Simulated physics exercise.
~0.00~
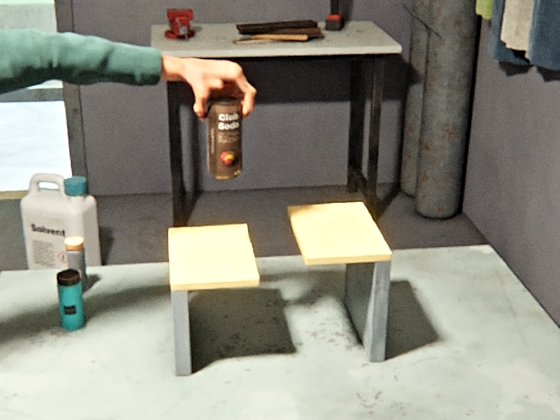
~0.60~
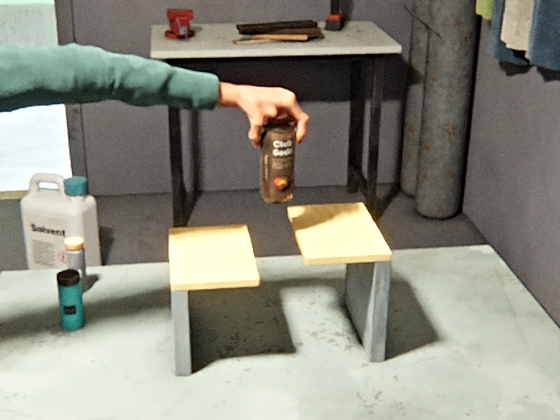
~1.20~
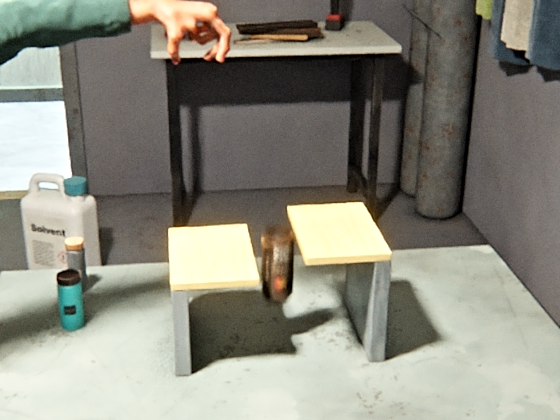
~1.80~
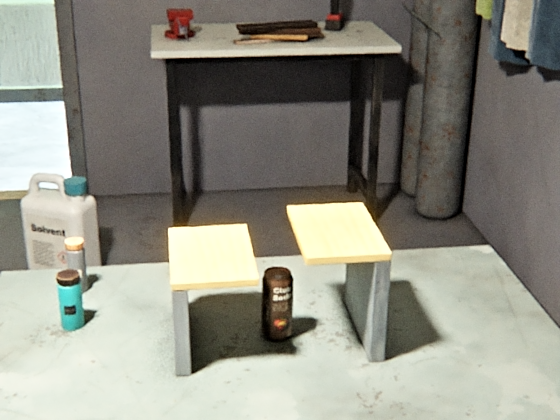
A brown can, held upright by a hand in a green sleeve, was carried right and lowered over the gap between two pale ledges, then released; it dropped straight through and ended standing on the table between the supports.
